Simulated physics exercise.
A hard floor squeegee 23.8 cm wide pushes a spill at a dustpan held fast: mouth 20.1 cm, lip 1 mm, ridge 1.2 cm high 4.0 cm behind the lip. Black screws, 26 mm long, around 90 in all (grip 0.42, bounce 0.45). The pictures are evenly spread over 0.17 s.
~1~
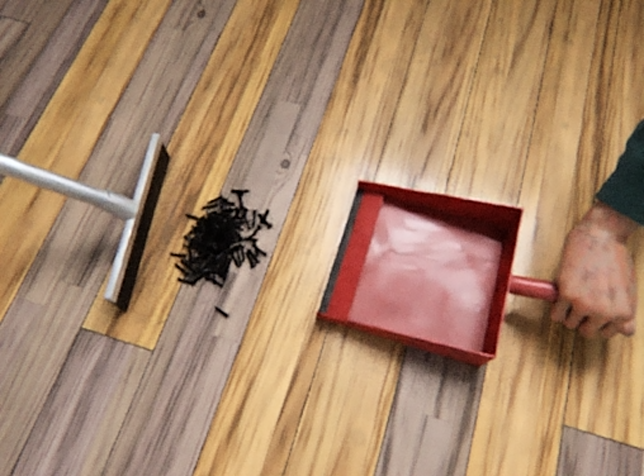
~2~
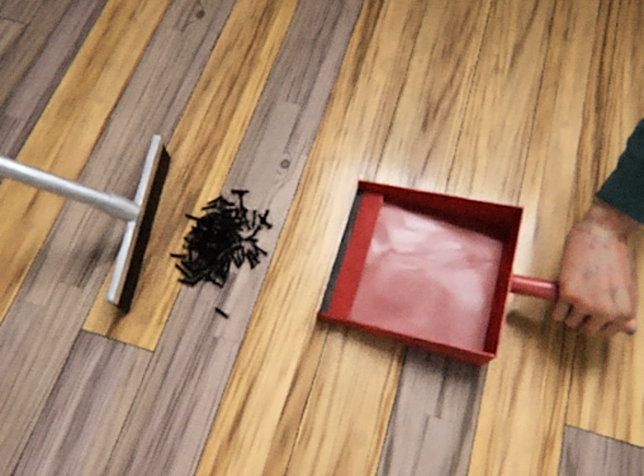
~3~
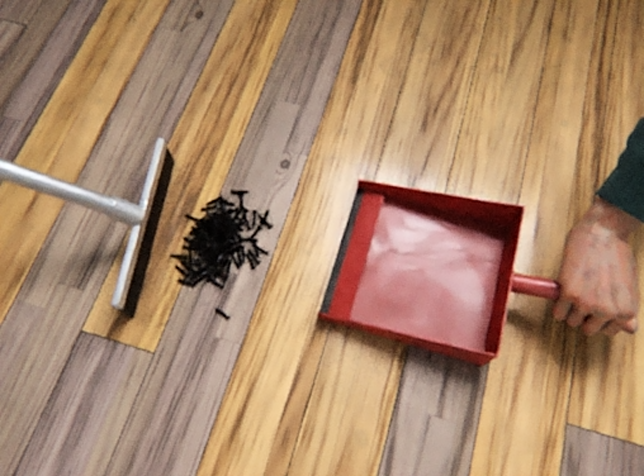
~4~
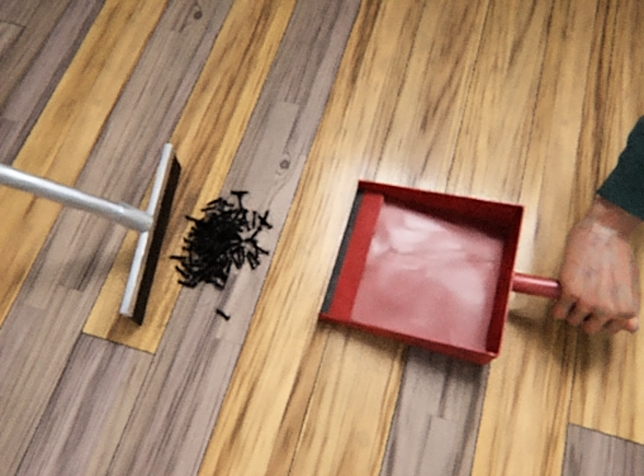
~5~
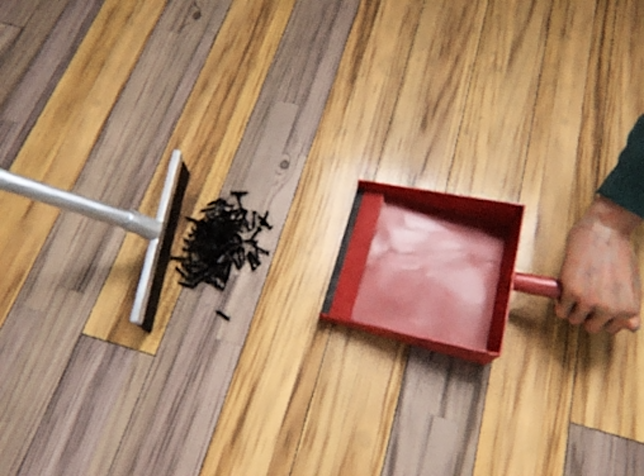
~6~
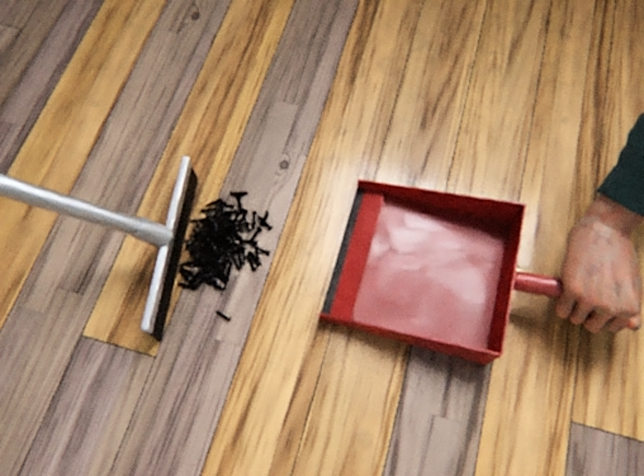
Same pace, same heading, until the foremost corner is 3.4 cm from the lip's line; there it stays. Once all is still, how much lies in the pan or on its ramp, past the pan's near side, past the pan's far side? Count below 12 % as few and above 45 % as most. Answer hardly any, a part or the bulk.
In the pan or on its ramp: Hardly any; past the pan's near side: A part; past the pan's far side: Hardly any.
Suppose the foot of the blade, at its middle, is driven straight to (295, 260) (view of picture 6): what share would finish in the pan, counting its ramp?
Some 5 per cent.
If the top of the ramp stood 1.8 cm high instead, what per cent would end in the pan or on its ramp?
Then about 0 per cent.
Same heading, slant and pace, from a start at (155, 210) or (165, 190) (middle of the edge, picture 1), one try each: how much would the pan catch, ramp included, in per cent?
About 0 and 5 per cent.
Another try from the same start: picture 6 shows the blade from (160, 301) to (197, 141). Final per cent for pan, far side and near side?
Pan 15, far 0, near 5.
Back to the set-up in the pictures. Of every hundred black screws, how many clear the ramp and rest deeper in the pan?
Some 0 per cent.
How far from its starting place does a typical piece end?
Some 14 cm.
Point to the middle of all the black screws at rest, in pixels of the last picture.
Around (307, 271).
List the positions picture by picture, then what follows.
Blade from (112, 298) to (158, 140), moved 0.0 cm, 0 of the pieces shifted so far; middle of the pieces at (219, 237); pan at (429, 276), in the first frame.
Blade from (113, 300) to (159, 142), moved 0.3 cm, 0 of the pieces shifted so far; middle of the pieces at (219, 238), in the second frame.
Blade from (119, 305) to (163, 145), moved 1.1 cm, 0 of the pieces shifted so far; middle of the pieces at (219, 238), in the third frame.
Blade from (127, 312) to (170, 151), moved 2.5 cm, 0 of the pieces shifted so far; middle of the pieces at (219, 239), in the fourth frame.
Blade from (137, 320) to (179, 157), moved 4.1 cm, 0 of the pieces shifted so far; middle of the pieces at (219, 240), in the fifth frame.
Blade from (148, 329) to (187, 163), moved 5.7 cm, 7 of the pieces shifted so far; middle of the pieces at (219, 240); pan at (432, 274), in the sixth frame.
Then, 0.19 s after the last picture, middle of the blade 13 cm from the lip; 0 % over the lip, far side 0 %, near side 10 %.
Then, 0.31 s after the last picture, middle of the blade 8 cm from the lip; 0 % over the lip, far side 0 %, near side 15 %.
Then, 0.56 s after the last picture, middle of the blade 5 cm from the lip; 0 % over the lip, far side 0 %, near side 15 %.
In the end, pan 0 %, near side 15 %, far side 0 %, in front of the lip or behind the blade 80 %.
